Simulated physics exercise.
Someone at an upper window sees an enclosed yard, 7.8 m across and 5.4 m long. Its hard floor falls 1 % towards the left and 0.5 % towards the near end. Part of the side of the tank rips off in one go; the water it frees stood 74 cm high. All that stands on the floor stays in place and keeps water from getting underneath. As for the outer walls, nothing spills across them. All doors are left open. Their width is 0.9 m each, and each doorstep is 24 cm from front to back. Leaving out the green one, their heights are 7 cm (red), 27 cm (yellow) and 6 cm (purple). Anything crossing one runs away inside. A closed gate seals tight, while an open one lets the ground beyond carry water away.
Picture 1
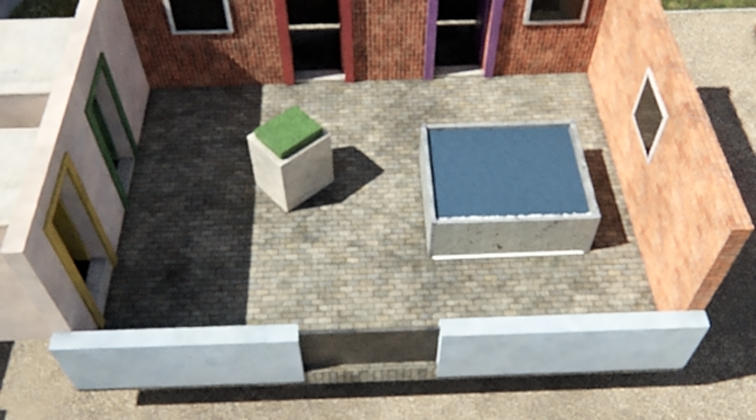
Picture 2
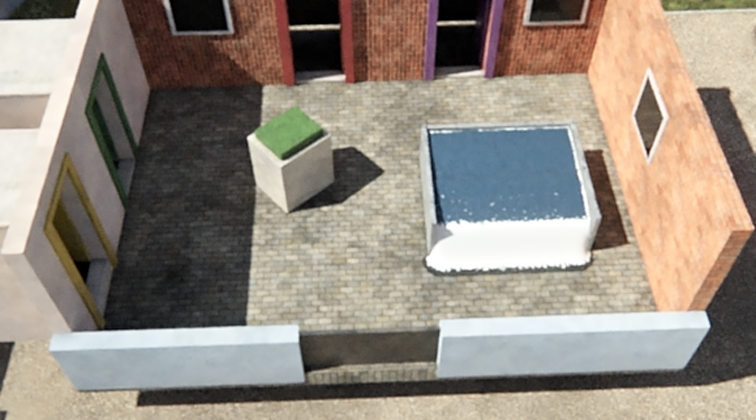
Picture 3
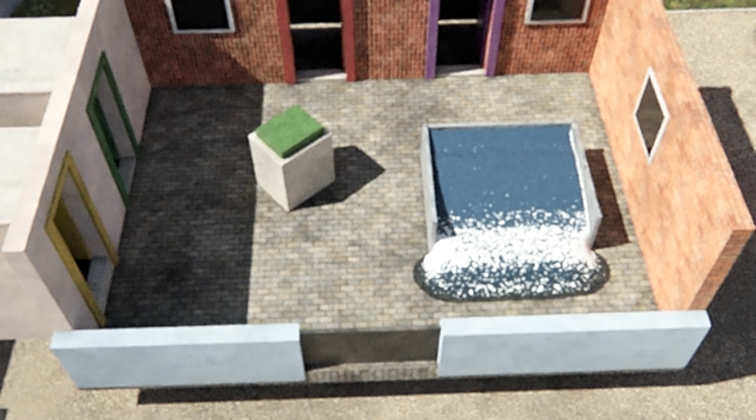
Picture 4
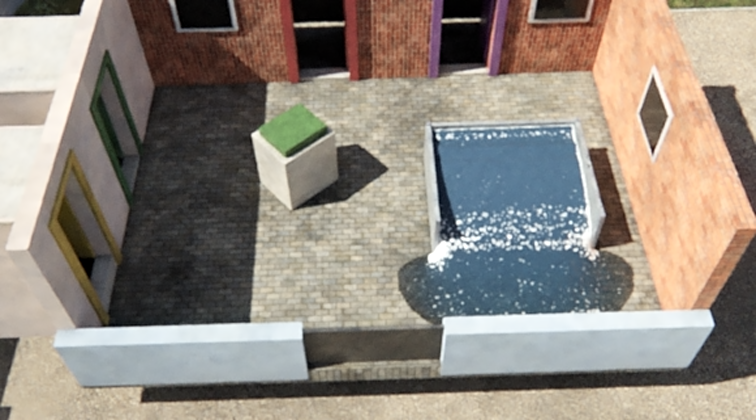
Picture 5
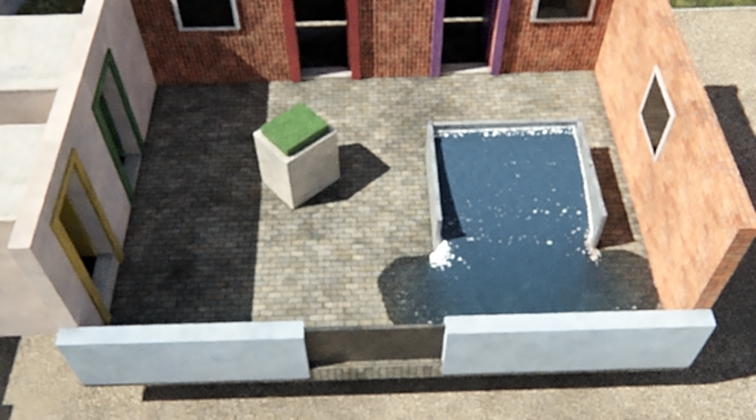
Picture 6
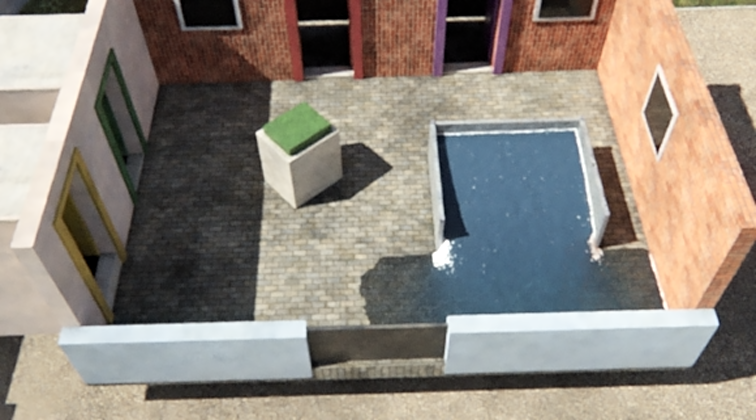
To begin with, still blue water fills a grey tank on the right of a walled, paved yard, beside a grass-topped block. The tank's near side gives way and white, foaming water bursts out, then spreads as a dark pool towards the low front wall and leftwards, its foam thinning.
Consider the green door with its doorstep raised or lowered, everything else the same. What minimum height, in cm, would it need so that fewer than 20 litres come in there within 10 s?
About 10 cm.
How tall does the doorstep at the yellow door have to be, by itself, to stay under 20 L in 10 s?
The yellow door needs around 19 cm.
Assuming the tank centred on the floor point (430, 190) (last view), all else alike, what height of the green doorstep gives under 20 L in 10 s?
New minimum height: Approx. 6.5 cm.
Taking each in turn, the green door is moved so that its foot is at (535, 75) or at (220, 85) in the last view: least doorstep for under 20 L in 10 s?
In turn: Roughly 14.0 cm, roughly 11.5 cm.
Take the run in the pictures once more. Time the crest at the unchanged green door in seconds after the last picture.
Peak time: About 8.5 s.
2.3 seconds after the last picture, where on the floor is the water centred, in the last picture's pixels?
At about (466, 265).
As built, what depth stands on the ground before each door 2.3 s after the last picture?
Centimetres: Red = 0, green = 0, yellow = 27, purple = 0.
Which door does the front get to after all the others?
That would be the red door.
Then, 0.7 s after the last picture water covers 20 % of the floor, deepest (57 cm) near (673, 340); it has not reached the green door.
Then, 2.3 s after the last picture water covers 55 % of the floor, deepest (31 cm) near (116, 359); it has not reached the green door.
Then, 9.3 s after the last picture water covers 100 % of the floor, deepest (14 cm) near (110, 324); 13 cm at the green door, 94 litres in over its 5 cm doorstep.
At the green door as built, the water peaked near 15 cm, 8.7 s after the last picture.
With a doorstep of 8.5 cm, 36 litres would have come in within the 10 s; with 11.5 cm, 10 litres. So under 20 litres takes about 10 cm.
